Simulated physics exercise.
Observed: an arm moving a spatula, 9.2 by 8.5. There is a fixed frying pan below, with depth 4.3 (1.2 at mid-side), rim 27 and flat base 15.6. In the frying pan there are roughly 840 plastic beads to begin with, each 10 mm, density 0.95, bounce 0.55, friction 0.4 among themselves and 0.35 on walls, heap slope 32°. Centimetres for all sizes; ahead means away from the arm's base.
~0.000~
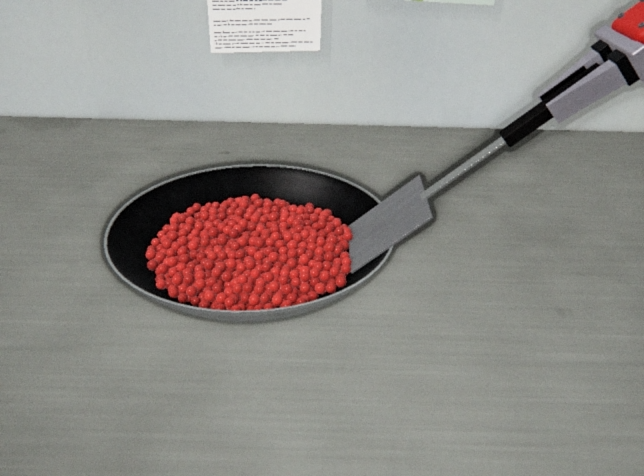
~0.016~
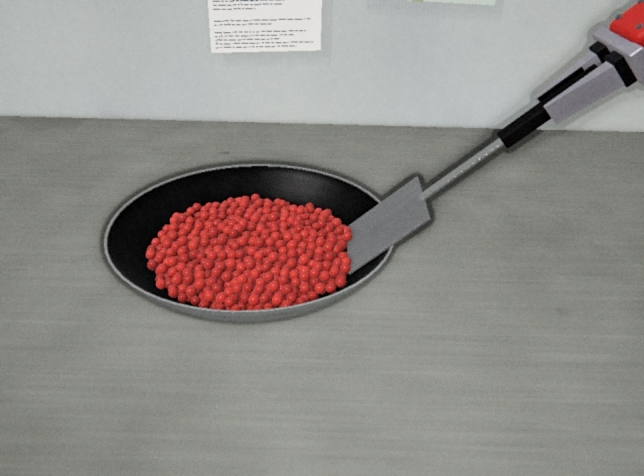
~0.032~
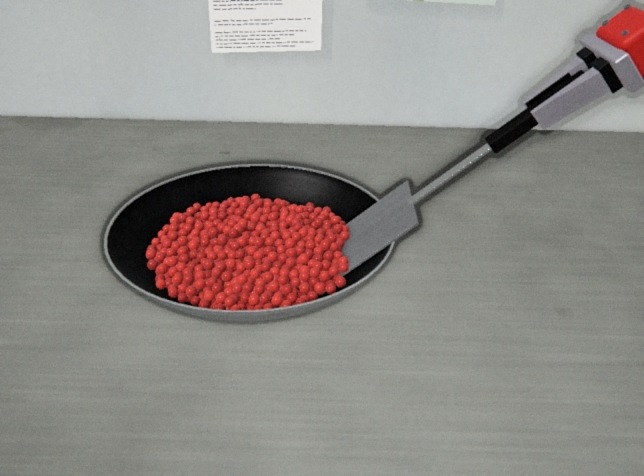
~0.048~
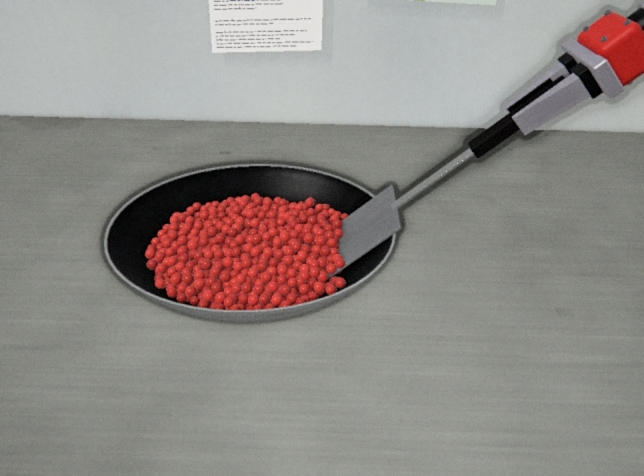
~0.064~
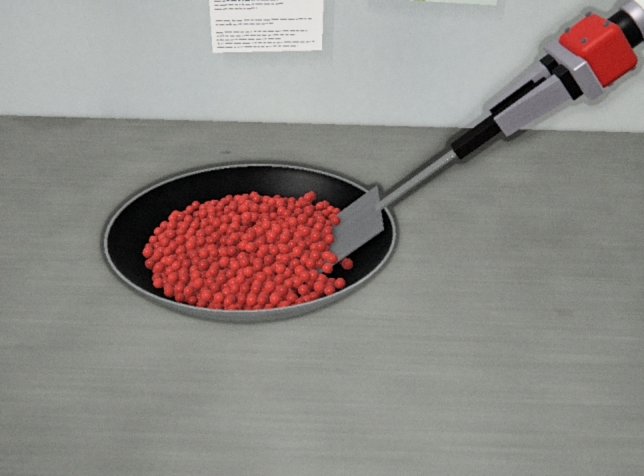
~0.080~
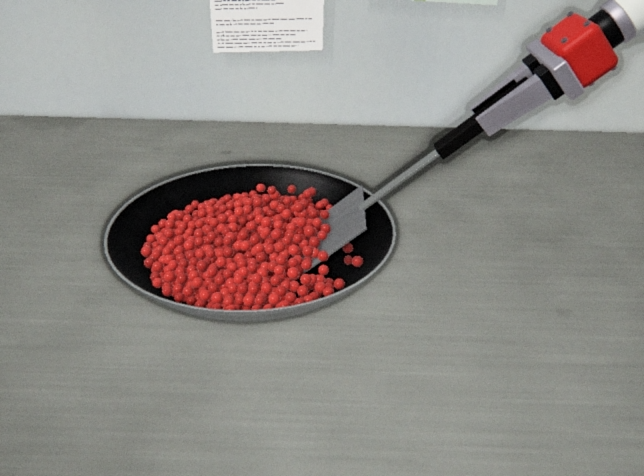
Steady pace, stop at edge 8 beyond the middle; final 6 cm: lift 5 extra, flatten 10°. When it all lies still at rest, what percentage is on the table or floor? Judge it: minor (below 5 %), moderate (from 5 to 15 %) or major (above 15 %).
My judgement: Major.
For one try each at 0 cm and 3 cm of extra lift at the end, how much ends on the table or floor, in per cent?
Estimates, in order: 10 % then 20 %.
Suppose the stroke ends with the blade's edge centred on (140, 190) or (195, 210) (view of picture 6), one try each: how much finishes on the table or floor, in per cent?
Respectively about 30 and 15 percent end on the table or floor.
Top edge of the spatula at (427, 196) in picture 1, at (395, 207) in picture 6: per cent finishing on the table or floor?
Roughly 10 %.
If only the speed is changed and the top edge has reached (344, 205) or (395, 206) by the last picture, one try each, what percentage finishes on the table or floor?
Respectively, around 30 and 5 per cent.
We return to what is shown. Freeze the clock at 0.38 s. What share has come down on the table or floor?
Share at that moment: About 20 %.
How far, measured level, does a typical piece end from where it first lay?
Around 3 cm, measured level.
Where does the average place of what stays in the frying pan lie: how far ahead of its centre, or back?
It sits some 3.5 centimetres ahead of centre.
After 0.12 s, sloping 42°, highest piece 9 above the table; 840 in the frying pan.
After 0.16 s, sloping 38°, highest piece 10 above the table; 839 in the frying pan, 1 on the blade or in flight.
After 0.38 s, sloping 32°, highest piece 7 above the table; 660 in the frying pan, 161 on the table or floor, 19 on the blade or in flight.
After 1.43 s, sloping 32°, highest piece 5 above the table; 660 in the frying pan, 180 on the table or floor.
In the end, 660 in the frying pan, 180 on the table or floor. That is 21 % on the table or floor.
